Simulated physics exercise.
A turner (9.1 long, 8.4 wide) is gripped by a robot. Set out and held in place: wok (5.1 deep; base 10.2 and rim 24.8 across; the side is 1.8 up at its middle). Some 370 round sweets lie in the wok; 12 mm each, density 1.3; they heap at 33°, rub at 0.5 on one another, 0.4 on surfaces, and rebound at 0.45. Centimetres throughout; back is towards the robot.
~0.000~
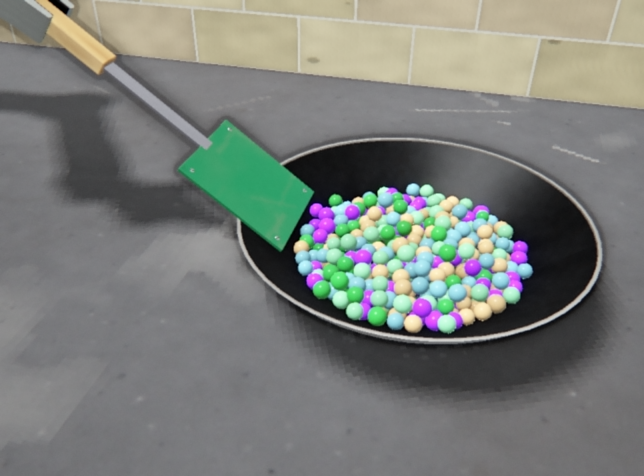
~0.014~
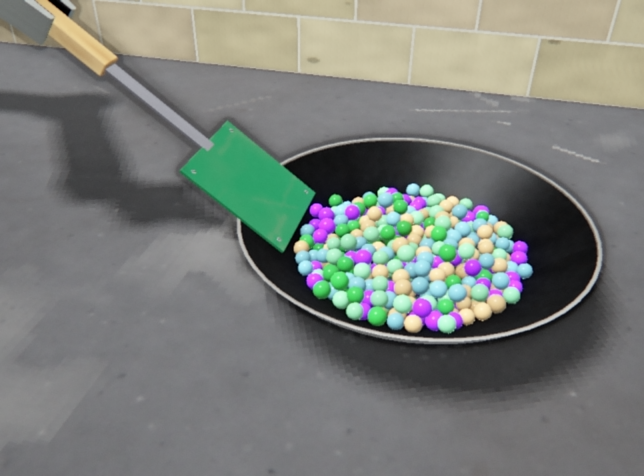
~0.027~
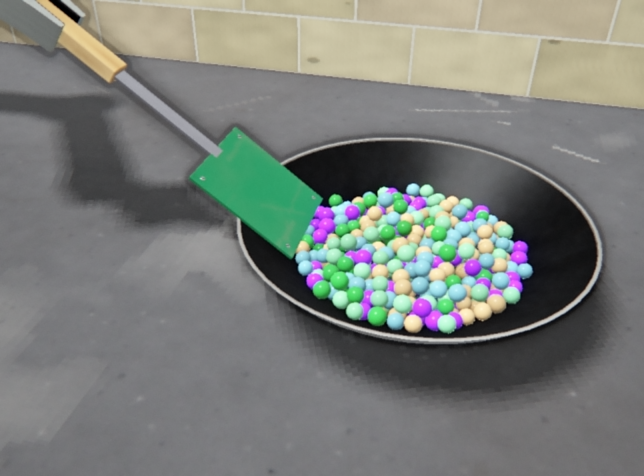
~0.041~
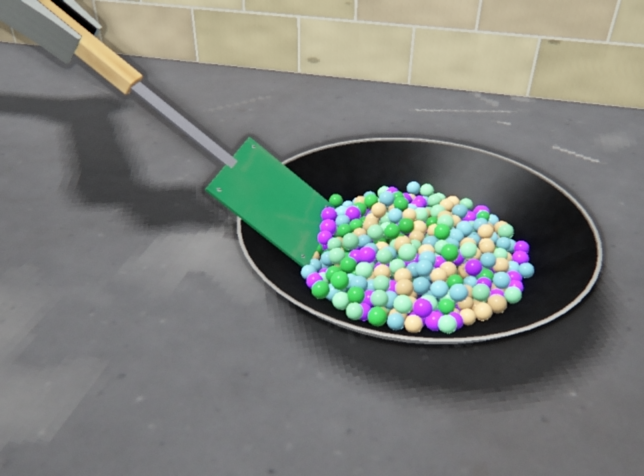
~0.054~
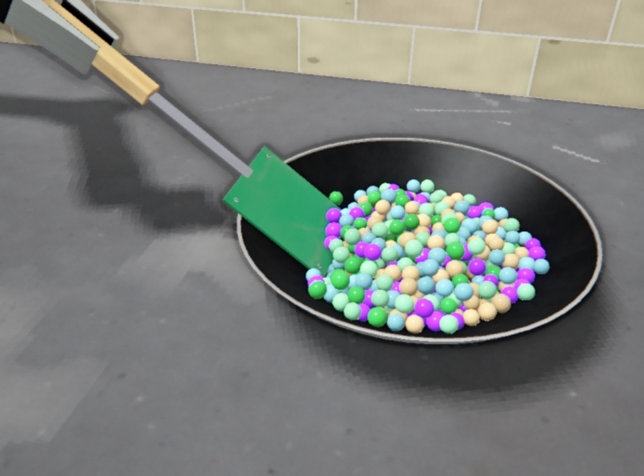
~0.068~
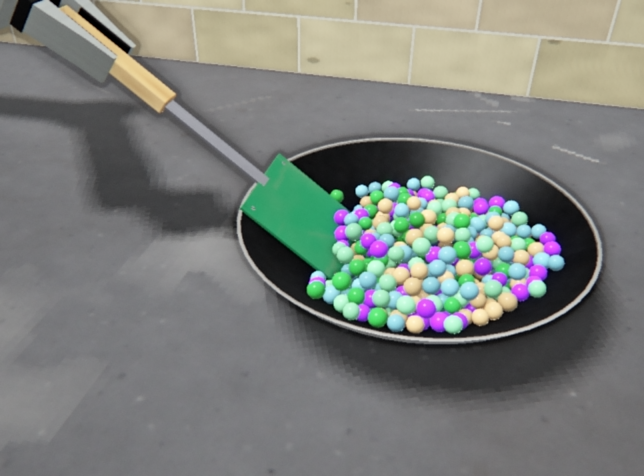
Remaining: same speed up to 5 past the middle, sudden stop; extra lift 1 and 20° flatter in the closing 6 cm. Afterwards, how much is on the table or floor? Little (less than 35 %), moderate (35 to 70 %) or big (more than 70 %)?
Answer: Little; less than 35 % of the round sweets finish on the table or floor.
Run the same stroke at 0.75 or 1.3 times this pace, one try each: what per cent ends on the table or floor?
Some 10 and 15 per cent.
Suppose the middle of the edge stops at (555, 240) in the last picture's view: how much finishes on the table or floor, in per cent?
Some 60 per cent.
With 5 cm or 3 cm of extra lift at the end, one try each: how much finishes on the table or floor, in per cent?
About 10 and 10 per cent.
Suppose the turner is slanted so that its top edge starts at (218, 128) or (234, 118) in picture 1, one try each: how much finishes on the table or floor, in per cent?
Some 15 and 20 per cent.
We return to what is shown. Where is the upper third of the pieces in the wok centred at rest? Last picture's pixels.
Around (528, 235).
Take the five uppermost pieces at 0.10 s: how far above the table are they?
Some 5 cm.
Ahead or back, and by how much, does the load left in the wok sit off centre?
Roughly 5.0 cm ahead.
After 0.10 s, sloping 36°, highest piece 6 above the table; 374 in the wok.
After 0.13 s, sloping 28°, highest piece 7 above the table; 372 in the wok, 2 on the blade or in flight.
After 0.35 s, sloping 17°, highest piece 6 above the table; 332 in the wok, 41 on the table or floor, 1 on the blade or in flight.
After 1.40 s, sloping 17°, highest piece 6 above the table; 332 in the wok, 42 on the table or floor.
In the end, 332 in the wok, 42 on the table or floor. That is 11 % on the table or floor.
